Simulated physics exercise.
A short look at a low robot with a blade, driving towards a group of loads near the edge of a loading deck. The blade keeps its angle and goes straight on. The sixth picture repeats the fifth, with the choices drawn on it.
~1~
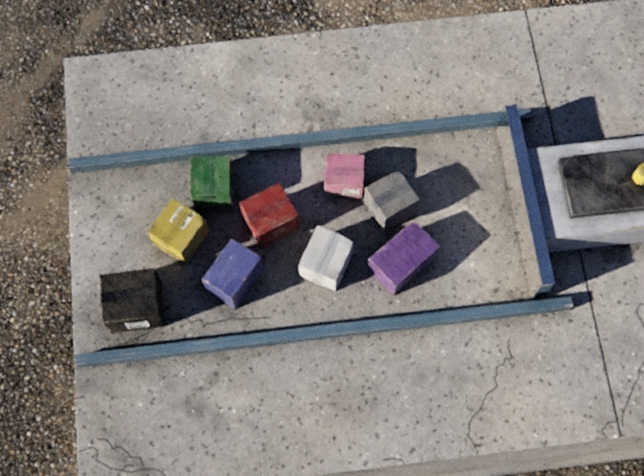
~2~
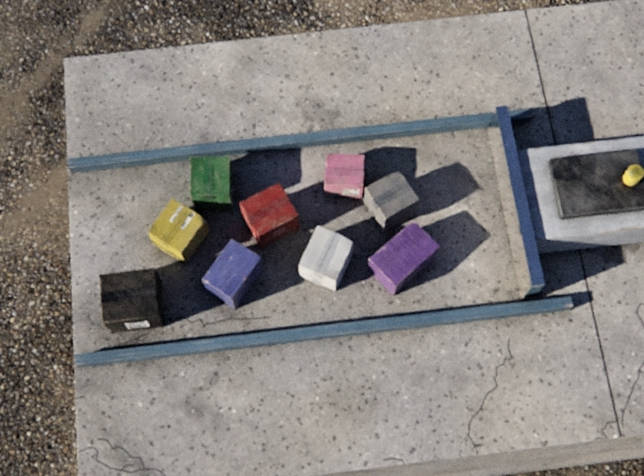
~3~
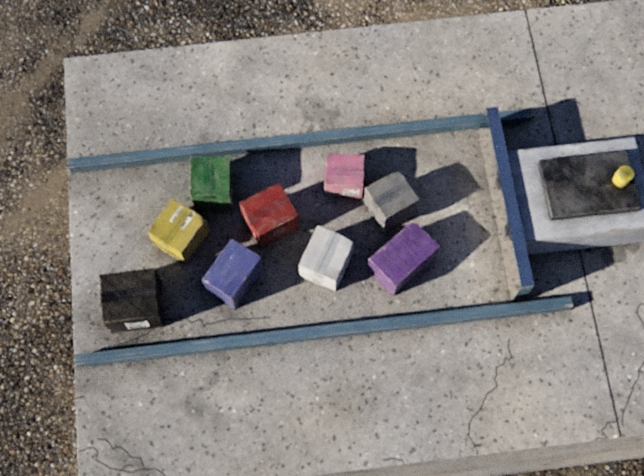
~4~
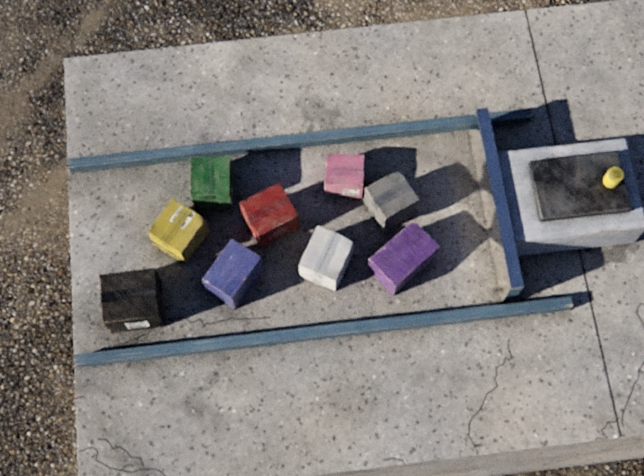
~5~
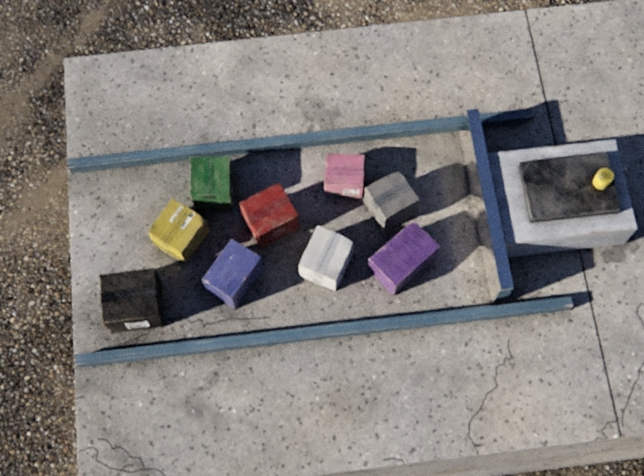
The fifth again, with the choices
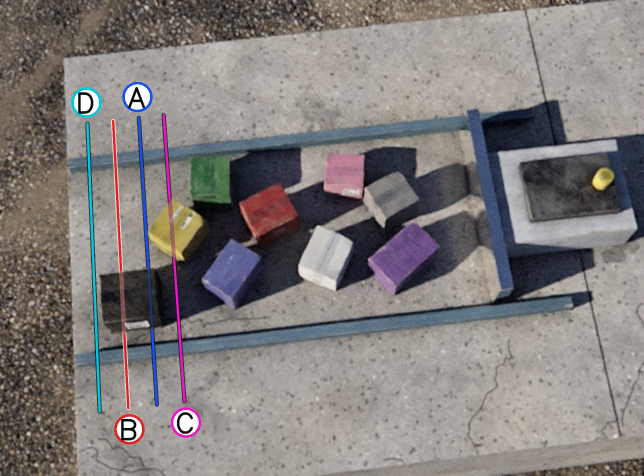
Low robot with a blue blade creeping left between two rails towards scattered coloured blocks, which stay still on a concrete deck.
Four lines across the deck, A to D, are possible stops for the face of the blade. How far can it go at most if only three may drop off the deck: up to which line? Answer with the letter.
A.
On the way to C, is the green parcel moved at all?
Yes.
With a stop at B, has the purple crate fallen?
By then, no.
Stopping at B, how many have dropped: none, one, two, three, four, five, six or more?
Six or more.
On the marked copy, A at (147, 254); B at (120, 257); C at (174, 251); D at (93, 260).
Taking A. A third of the way, robot (439, 202); purple crate (338, 284); pink parcel (331, 173).
Two thirds of the way, robot (316, 215); black box (98, 308); yellow parcel (128, 225).
When it is over, robot (220, 226); black box over the edge; blue crate over the edge; three fallen.
As for the rest, B drops six; C is within the limit but short; D drops seven.
